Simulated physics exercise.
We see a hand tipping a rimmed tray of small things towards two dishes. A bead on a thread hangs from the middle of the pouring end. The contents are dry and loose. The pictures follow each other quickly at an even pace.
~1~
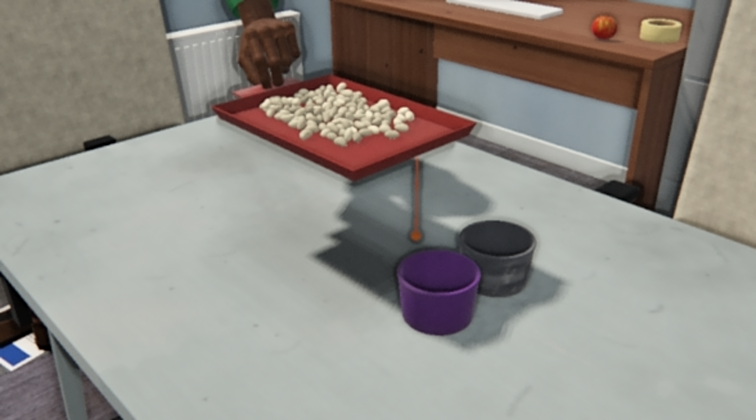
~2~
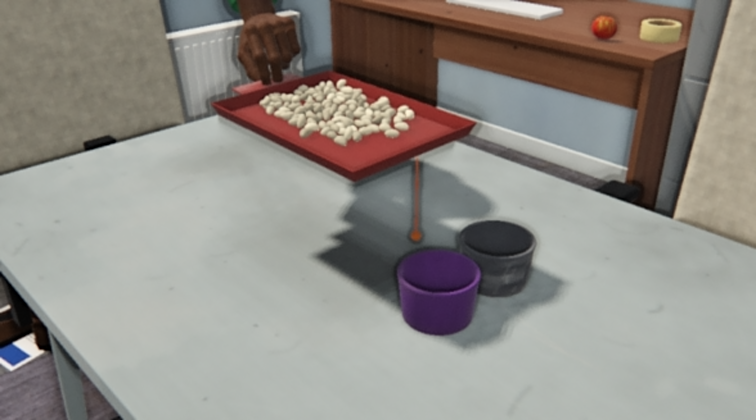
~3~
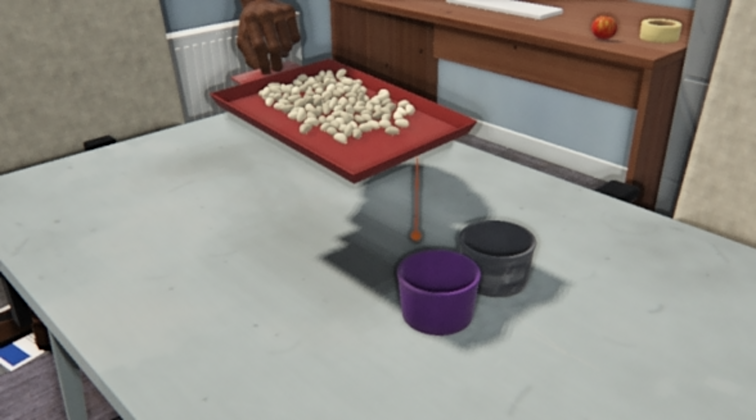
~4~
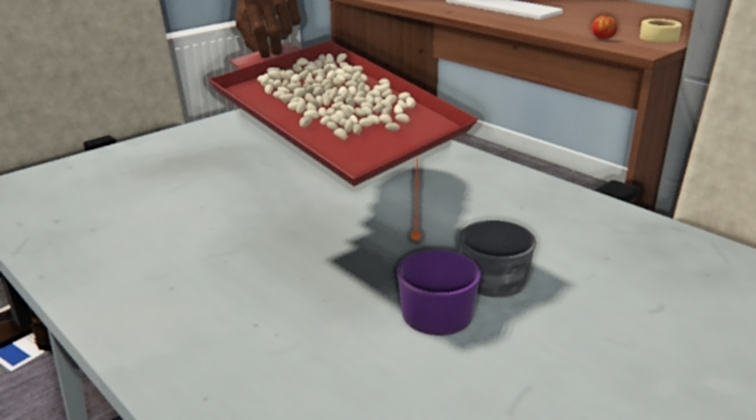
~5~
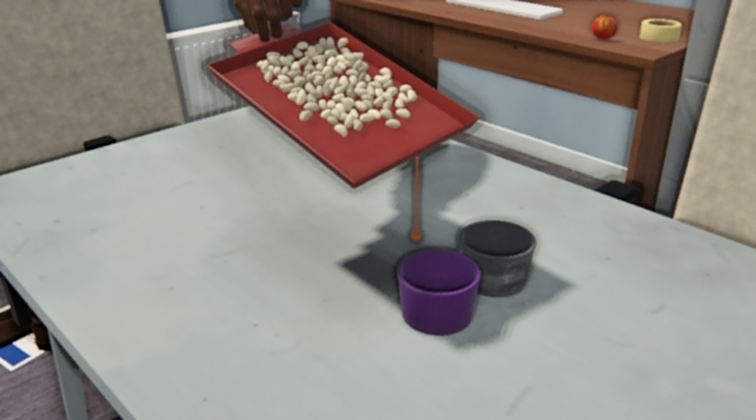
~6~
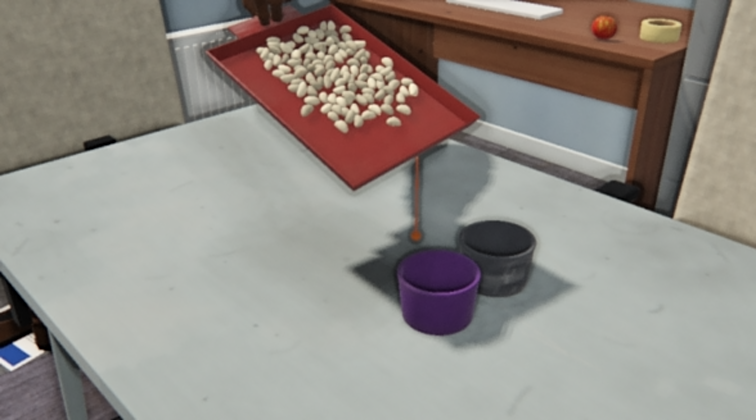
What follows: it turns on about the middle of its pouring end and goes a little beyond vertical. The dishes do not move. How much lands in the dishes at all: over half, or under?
The two hold only the smaller part of the load.
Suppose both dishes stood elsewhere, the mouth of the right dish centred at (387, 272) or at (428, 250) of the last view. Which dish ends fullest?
The first try: The dish on the right. The second: Left.
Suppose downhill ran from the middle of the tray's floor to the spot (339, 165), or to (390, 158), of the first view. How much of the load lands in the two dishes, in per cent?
Roughly 0 per cent, and 40 per cent.
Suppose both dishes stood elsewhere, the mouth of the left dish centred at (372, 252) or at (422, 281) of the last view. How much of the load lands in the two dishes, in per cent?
The first gives 0 %, the second 40 %.
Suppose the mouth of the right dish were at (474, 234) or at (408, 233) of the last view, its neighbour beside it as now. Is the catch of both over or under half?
First the smaller part, then under half.
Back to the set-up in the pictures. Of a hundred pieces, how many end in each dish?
For the left dish some 20 %, for the right dish some 0 %.
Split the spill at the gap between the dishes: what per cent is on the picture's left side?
Some 90 per cent.
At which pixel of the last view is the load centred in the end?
At about (388, 344).
Just after the last frame, tray tipped steeply; roughly two thirds on the tray; just a few in the left dish; about a tenth outside both; roughly a third in the air.
A moment on, tray tipped past a quarter turn; roughly a quarter in the left dish; just a few in the right dish; the larger part outside both; just a few in the air.
Further on, tray tipped past a quarter turn; roughly a quarter in the left dish; just a few in the right dish; the larger part outside both.
When it is over, tray tipped past a quarter turn; roughly a quarter in the left dish; just a few in the right dish; the larger part outside both.
